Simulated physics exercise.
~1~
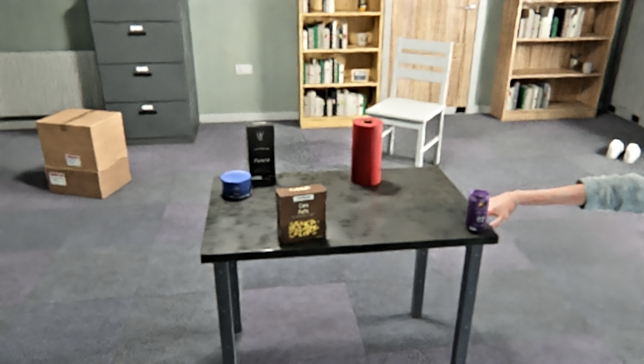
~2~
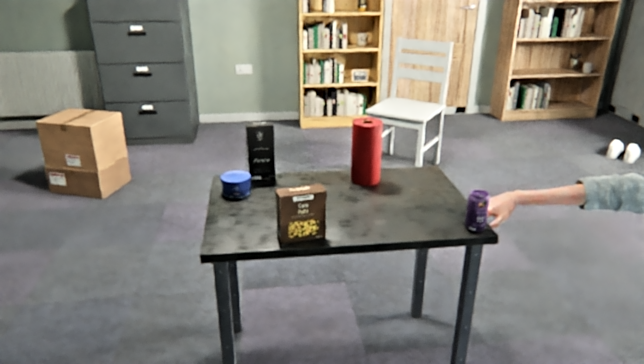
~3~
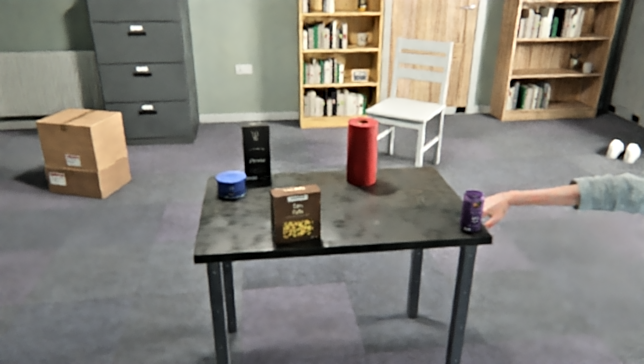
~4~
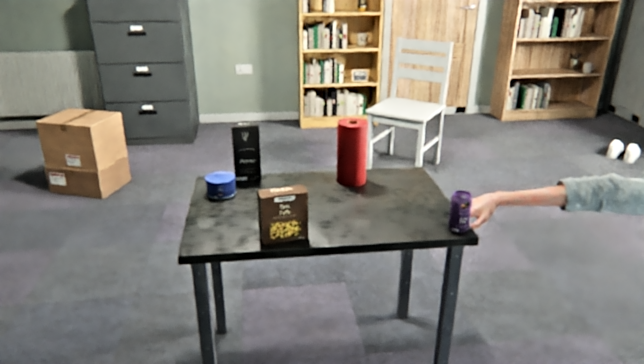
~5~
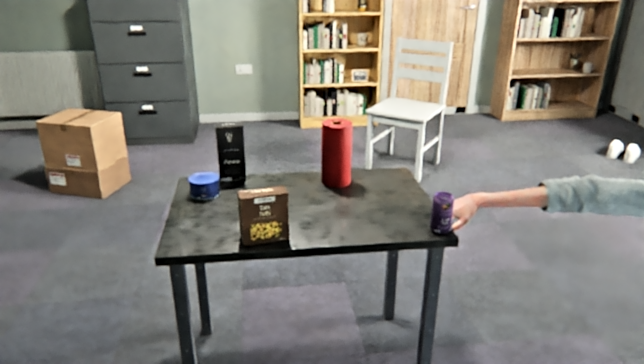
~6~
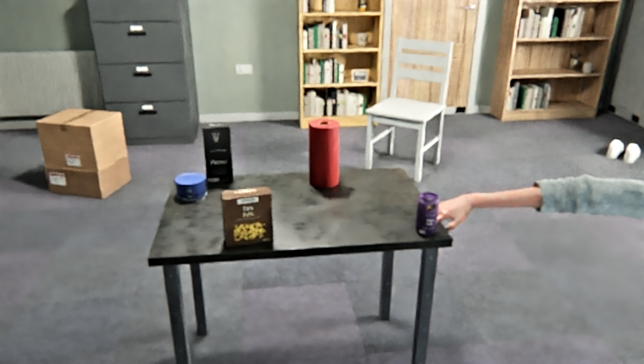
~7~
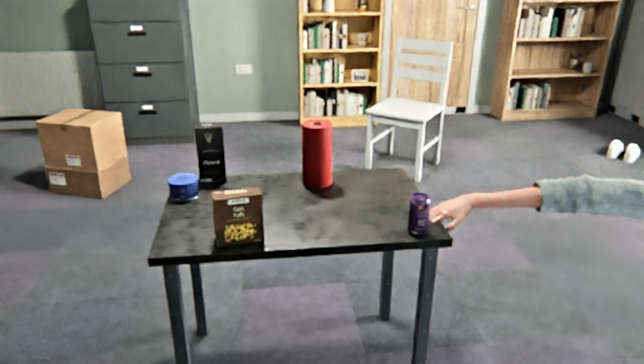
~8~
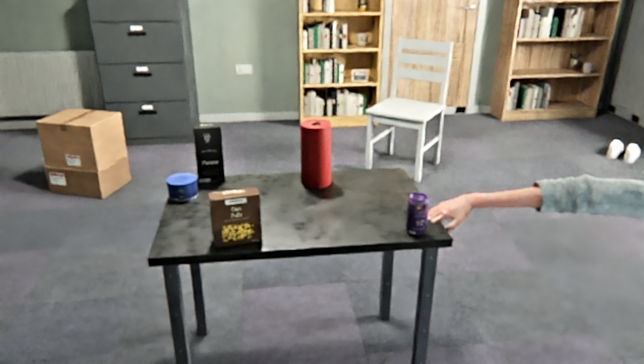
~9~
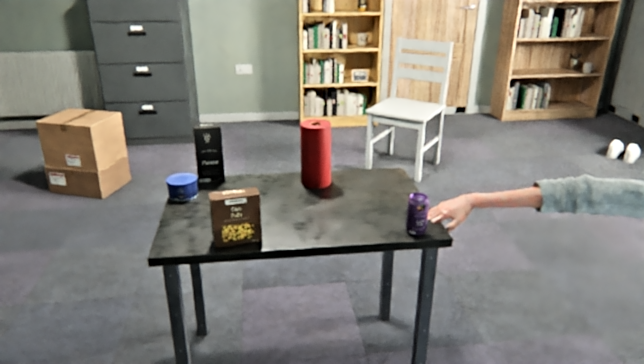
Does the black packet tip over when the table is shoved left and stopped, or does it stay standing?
The black packet stays standing. It travels left with the table, slides a little, and remains upright near the back.
